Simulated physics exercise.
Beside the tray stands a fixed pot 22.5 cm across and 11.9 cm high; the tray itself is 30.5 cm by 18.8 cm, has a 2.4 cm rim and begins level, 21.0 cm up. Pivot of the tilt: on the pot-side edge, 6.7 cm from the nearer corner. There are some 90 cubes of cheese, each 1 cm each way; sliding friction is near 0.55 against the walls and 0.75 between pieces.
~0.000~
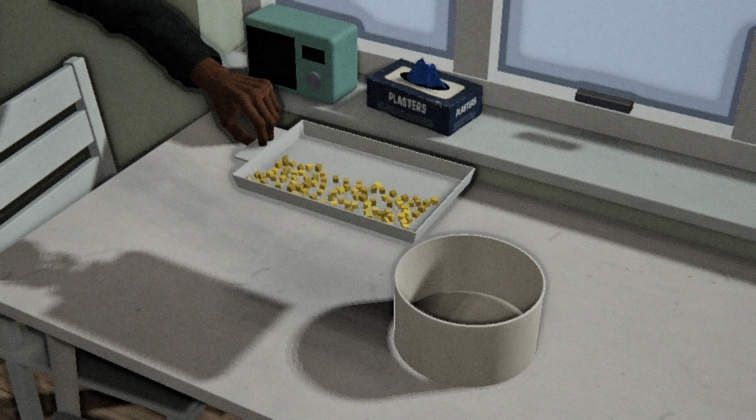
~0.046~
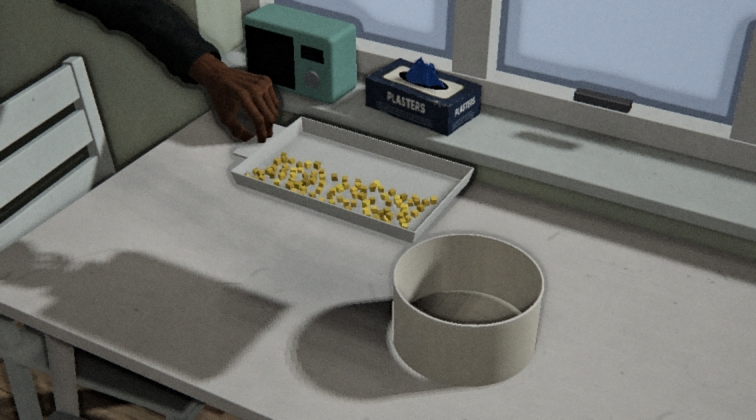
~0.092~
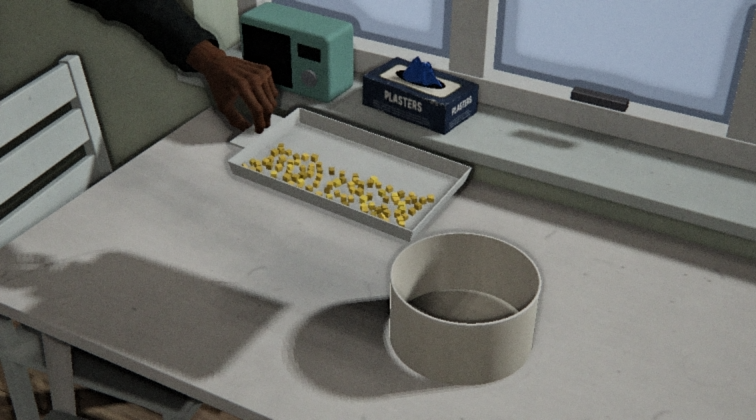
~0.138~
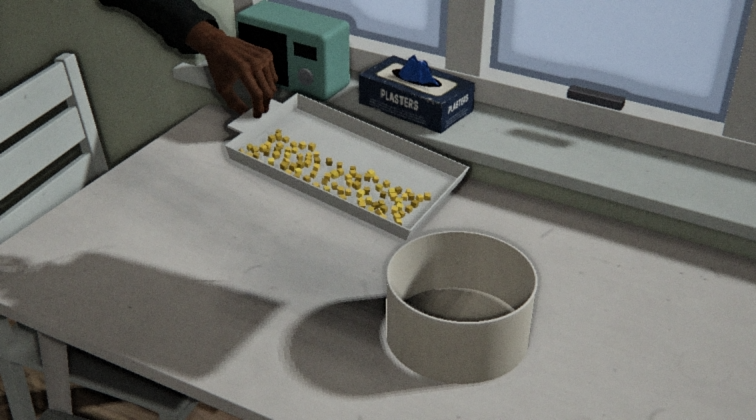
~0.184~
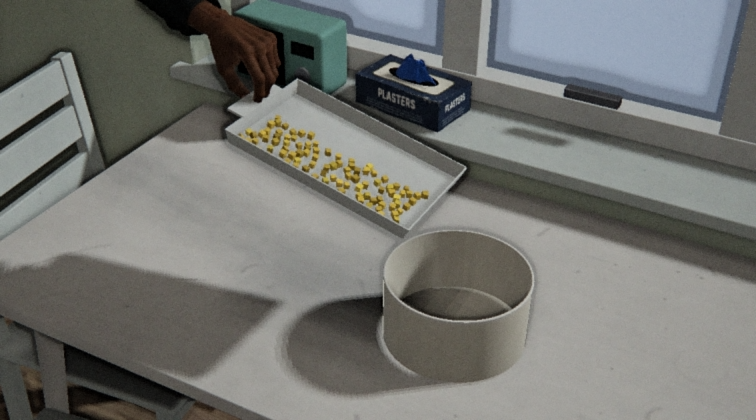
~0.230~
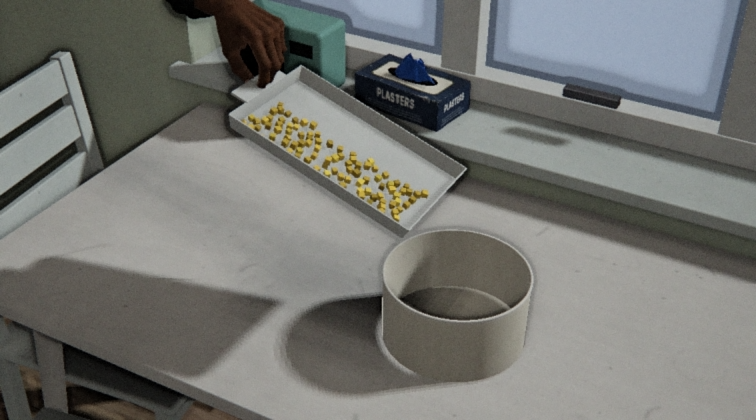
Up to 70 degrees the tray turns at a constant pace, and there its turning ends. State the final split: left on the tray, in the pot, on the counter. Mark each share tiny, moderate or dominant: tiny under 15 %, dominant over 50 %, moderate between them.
Tray: Moderate, pot: Dominant, counter: Tiny.
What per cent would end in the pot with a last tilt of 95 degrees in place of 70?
Pot share: About 90 per cent.
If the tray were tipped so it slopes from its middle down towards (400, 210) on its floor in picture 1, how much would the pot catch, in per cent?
55 %.
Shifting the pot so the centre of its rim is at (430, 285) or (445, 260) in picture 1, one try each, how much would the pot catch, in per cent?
Estimates: 35 % and 30 %, in that order.
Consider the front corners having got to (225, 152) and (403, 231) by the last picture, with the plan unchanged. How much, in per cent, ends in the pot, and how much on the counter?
In the pot: 10 per cent; on the counter: 10 per cent.
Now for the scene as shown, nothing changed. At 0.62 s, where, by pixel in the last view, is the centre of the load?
Near (414, 185).
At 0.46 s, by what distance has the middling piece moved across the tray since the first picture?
Around 1 centimetres.
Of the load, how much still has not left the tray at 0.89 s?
Around 40 percent.
After 0.46 s, tilt 45 degrees; the tray holds 100 %, the pot 0 %.
After 0.62 s, tilt 63 degrees; the tray holds 100 %, the pot 0 %.
Then, at 0.89 s, tilt 70 degrees; the tray holds 40 %, the pot 50 %.
By 2.1 s all is still; tray 35 %, pot 60 %, counter 5 %.
